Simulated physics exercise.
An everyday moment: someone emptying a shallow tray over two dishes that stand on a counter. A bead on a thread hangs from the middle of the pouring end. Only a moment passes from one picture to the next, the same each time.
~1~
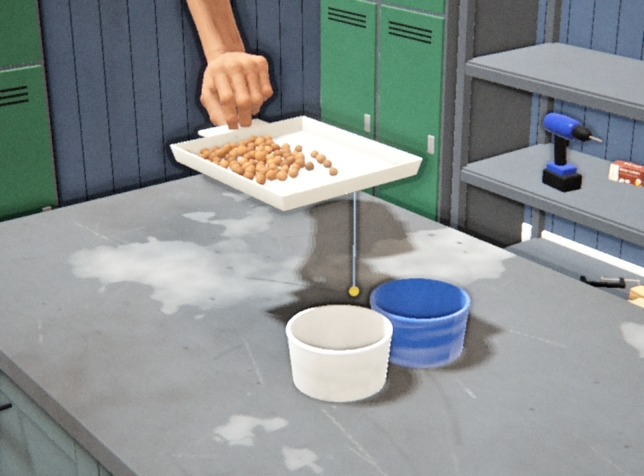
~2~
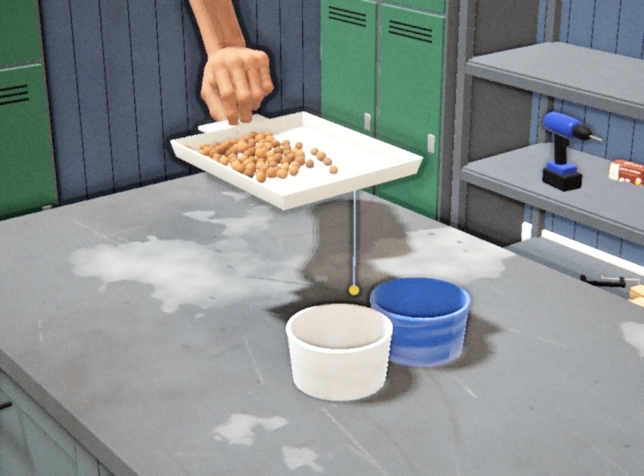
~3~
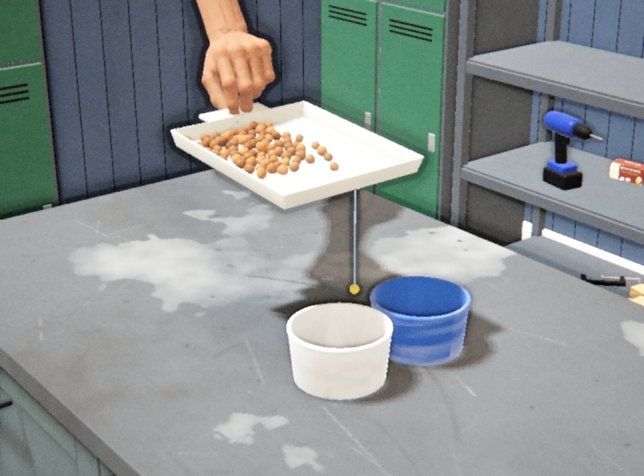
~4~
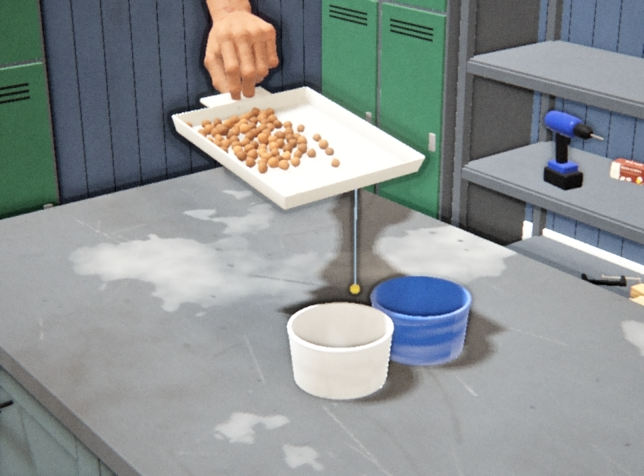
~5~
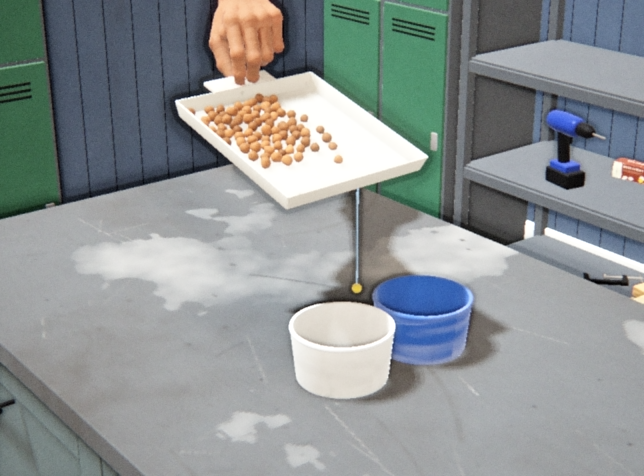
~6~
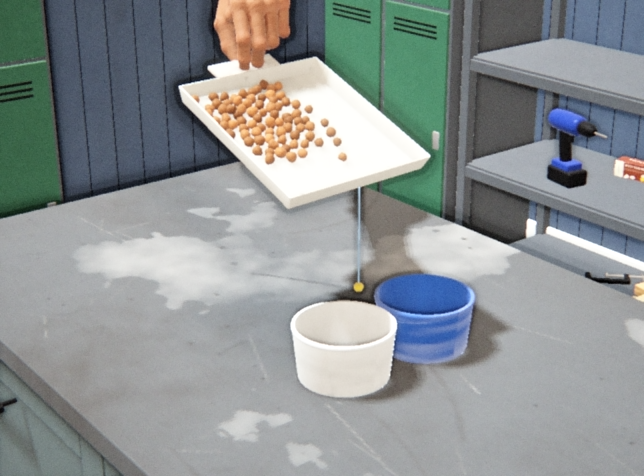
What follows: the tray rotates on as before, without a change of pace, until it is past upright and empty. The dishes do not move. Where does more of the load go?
It favours the left-hand dish.
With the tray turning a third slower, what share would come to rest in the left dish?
It comes to 50 per cent or so.
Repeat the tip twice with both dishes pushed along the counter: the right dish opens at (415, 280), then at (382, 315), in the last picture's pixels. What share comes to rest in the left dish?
In turn 20 and 20 in a hundred.
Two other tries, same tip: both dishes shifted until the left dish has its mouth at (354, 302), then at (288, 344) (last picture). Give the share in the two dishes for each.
In turn 20 and 80 in a hundred.
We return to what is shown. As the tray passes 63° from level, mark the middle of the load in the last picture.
Roughly at (336, 176).
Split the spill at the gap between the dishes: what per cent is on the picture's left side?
Some 40 per cent.
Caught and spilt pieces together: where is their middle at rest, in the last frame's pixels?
Close to (359, 365).
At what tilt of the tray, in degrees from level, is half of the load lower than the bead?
At some 115 degrees.
Just after the last frame, tray tipped steeply; the larger part on the tray; just a few in the left dish; about a tenth in the air.
A moment on, tray tipped past a quarter turn; the larger part on the tray; about a tenth in the left dish; just a few outside both; about a tenth in the air.
Further on, tray tipped past a quarter turn; roughly half in the left dish; roughly a quarter in the right dish; roughly a quarter outside both.
When it is over, tray tipped past a quarter turn; roughly half in the left dish; roughly a quarter in the right dish; roughly a quarter outside both.
